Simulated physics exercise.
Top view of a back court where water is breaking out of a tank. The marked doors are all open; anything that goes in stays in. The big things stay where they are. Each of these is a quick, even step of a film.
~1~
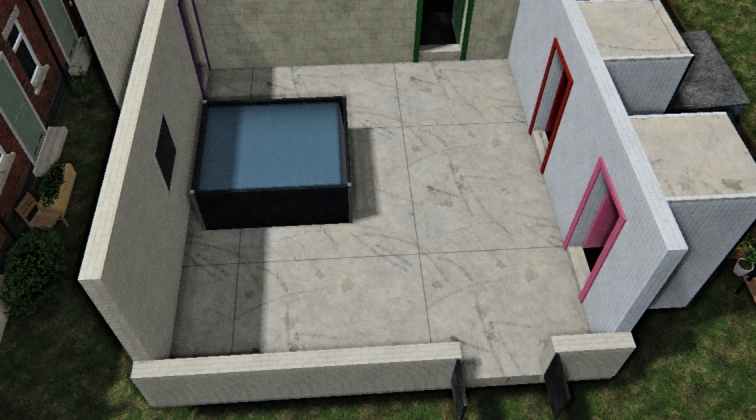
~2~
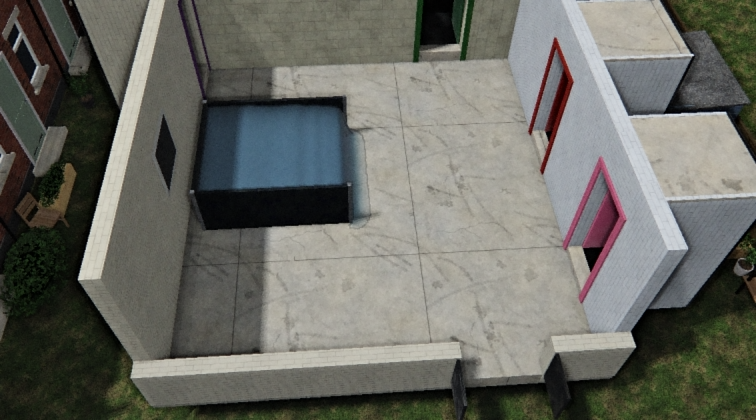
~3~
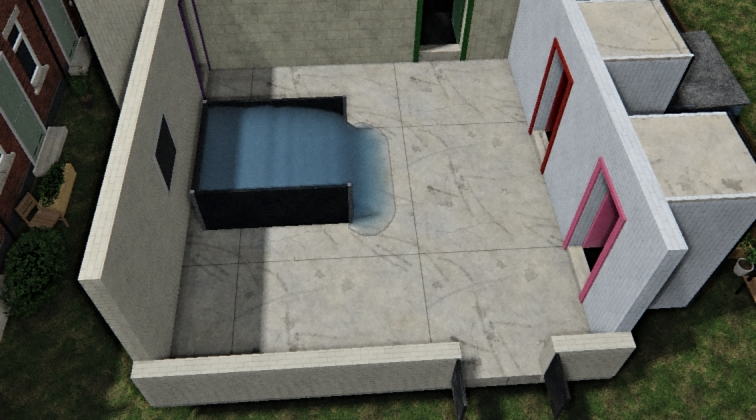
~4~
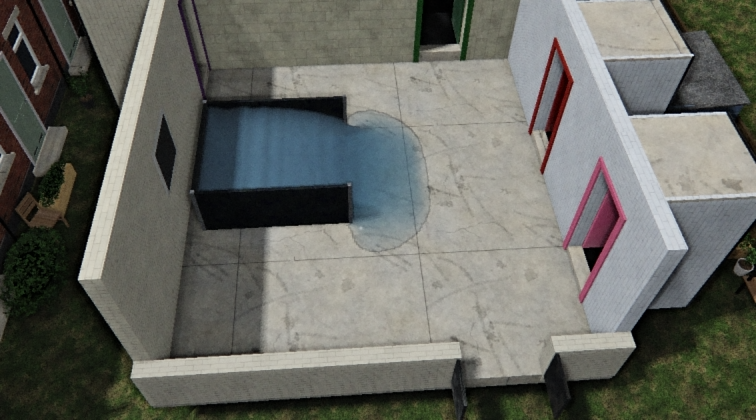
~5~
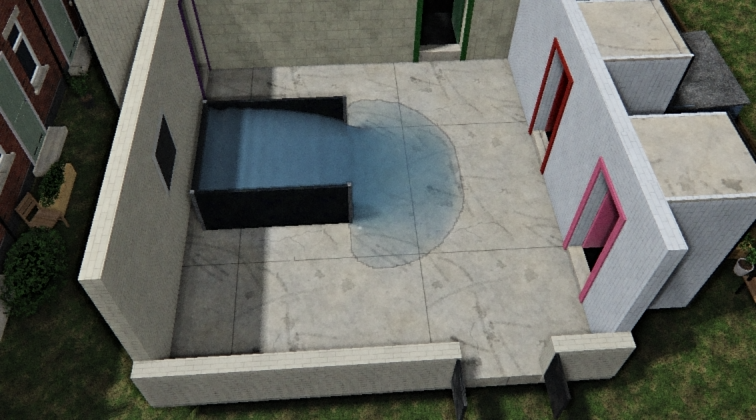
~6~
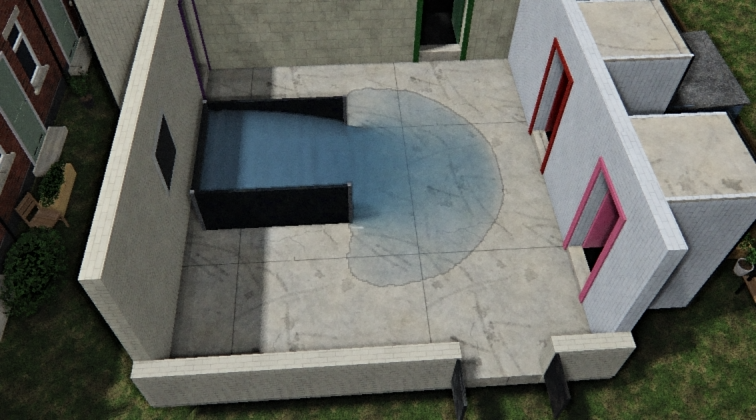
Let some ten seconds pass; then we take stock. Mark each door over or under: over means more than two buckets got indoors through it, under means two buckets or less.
Pink door - over, red door - over, purple door - under, green door - under.
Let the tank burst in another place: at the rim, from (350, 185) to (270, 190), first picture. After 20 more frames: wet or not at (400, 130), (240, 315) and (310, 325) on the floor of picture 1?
The first point is spared, the second soaked, the third soaked.
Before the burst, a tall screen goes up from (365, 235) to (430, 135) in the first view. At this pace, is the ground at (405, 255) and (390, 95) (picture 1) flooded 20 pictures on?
Not wet, soaked.
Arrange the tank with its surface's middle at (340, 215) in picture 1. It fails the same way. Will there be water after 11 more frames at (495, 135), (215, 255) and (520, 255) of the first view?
One after the other: Reached, untouched, reached.
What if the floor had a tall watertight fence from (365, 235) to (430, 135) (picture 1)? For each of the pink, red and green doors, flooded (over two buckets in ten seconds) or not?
Briefly, pink remains below; red remains below; green ends up above.
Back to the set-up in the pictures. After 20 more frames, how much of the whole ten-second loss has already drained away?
I get 50 percent.
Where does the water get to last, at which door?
I'd go with the door marked purple.
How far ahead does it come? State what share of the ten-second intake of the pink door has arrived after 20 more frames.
I'd say some 65 per cent.
A moment on, water covers 50 % of the floor; the pink door wet at the sill, nothing in, the red door over two buckets in, the purple door not reached, the green door wet at the sill, nothing in.
Next, water covers 55 % of the floor; the pink door over two buckets in, the red door far over two buckets in, the purple door not reached, the green door wet at the sill, nothing in.
Then, water covers 55 % of the floor; the pink door over two buckets in, the red door far over two buckets in, the purple door not reached, the green door wet at the sill, nothing in.
Later, water covers 95 % of the floor; the pink door far over two buckets in, the red door far over two buckets in, the purple door wet at the sill, nothing in, the green door wet at the sill, nothing in.
In the end, water covers 100 % of the floor; the pink door far over two buckets in, the red door far over two buckets in, the purple door wet at the sill, nothing in, the green door wet at the sill, nothing in.
